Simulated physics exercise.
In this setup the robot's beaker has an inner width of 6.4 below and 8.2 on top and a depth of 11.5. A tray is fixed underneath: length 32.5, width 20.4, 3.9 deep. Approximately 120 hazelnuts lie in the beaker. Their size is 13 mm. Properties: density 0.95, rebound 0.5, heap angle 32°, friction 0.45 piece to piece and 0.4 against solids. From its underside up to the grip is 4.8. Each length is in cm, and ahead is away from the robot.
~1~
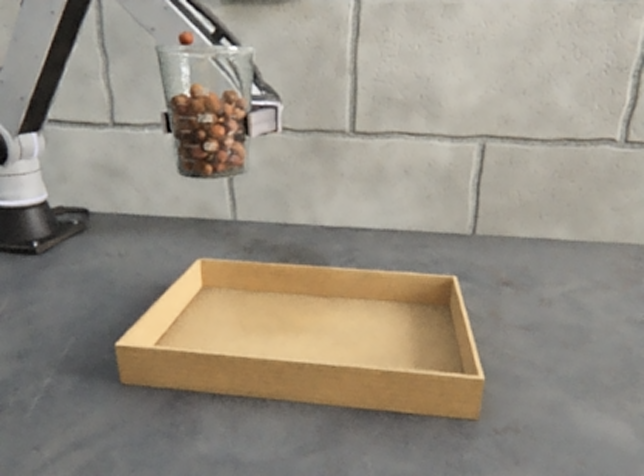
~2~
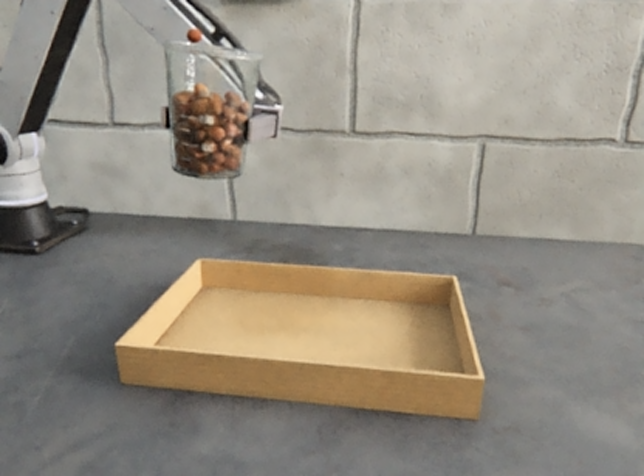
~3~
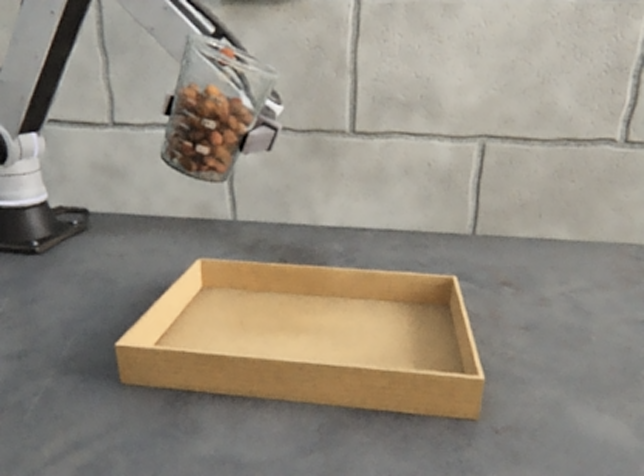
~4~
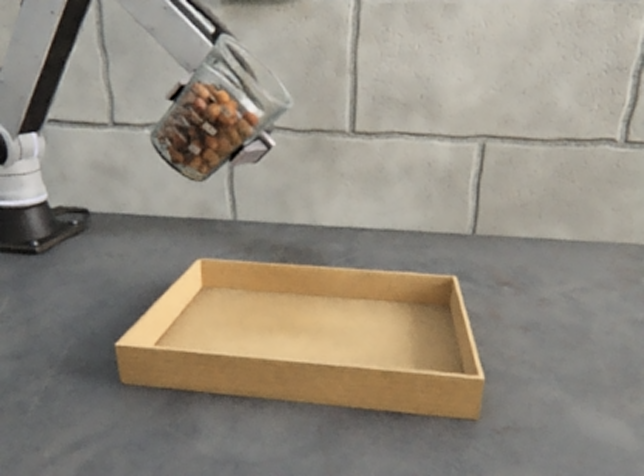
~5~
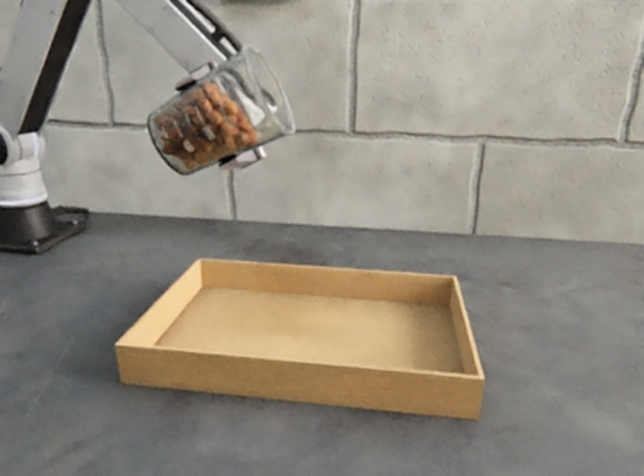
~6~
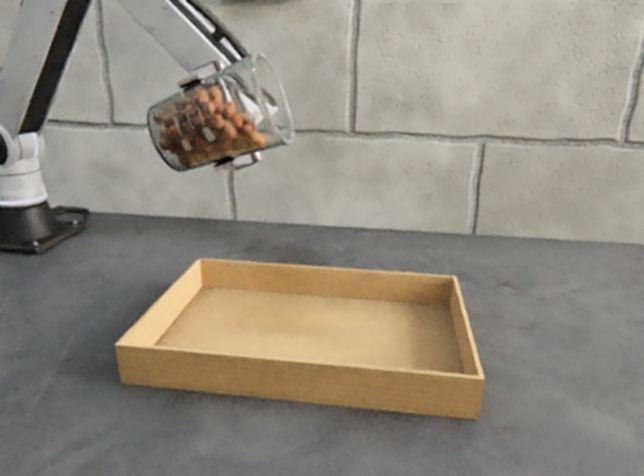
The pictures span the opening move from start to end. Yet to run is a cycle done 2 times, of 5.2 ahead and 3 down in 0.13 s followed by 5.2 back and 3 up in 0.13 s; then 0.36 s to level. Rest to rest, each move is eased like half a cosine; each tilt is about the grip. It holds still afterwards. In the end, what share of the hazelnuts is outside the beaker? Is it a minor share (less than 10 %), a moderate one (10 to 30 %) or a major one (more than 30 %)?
A moderate share.
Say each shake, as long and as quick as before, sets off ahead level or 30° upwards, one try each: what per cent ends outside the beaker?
First try about 50 %, second try about 70 %.
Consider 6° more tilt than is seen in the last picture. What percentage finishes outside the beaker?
Roughly 30 percent.
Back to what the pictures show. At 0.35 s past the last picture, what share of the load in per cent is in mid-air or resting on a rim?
Around 6 percent of the load.
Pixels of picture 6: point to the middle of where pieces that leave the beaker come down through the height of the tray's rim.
Look at roughly (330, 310) in the last picture.
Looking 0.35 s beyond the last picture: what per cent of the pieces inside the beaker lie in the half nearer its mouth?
Roughly 30 %.
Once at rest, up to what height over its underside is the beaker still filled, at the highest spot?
Roughly 8.5 cm.
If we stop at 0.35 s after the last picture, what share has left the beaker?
5 %.
Then, 0.35 s on, tilted 69° forward, highest piece 23 above the table; 116 in the beaker, 1 in the tray, 8 in flight or on a rim.
Then, 0.70 s on, tilted 33° forward, highest piece 27 above the table; 102 in the beaker, 21 in the tray, 1 on the table or floor, 1 in flight or on a rim.
Then, 1.08 s on, level, highest piece 27 above the table; 102 in the beaker, 22 in the tray, 1 on the table or floor.
Then, 2.13 s on, level, highest piece 27 above the table; 102 in the beaker, 22 in the tray, 1 on the table or floor.
In the end, 102 in the beaker, 22 in the tray, 1 on the table or floor. That is 18 % outside the beaker.
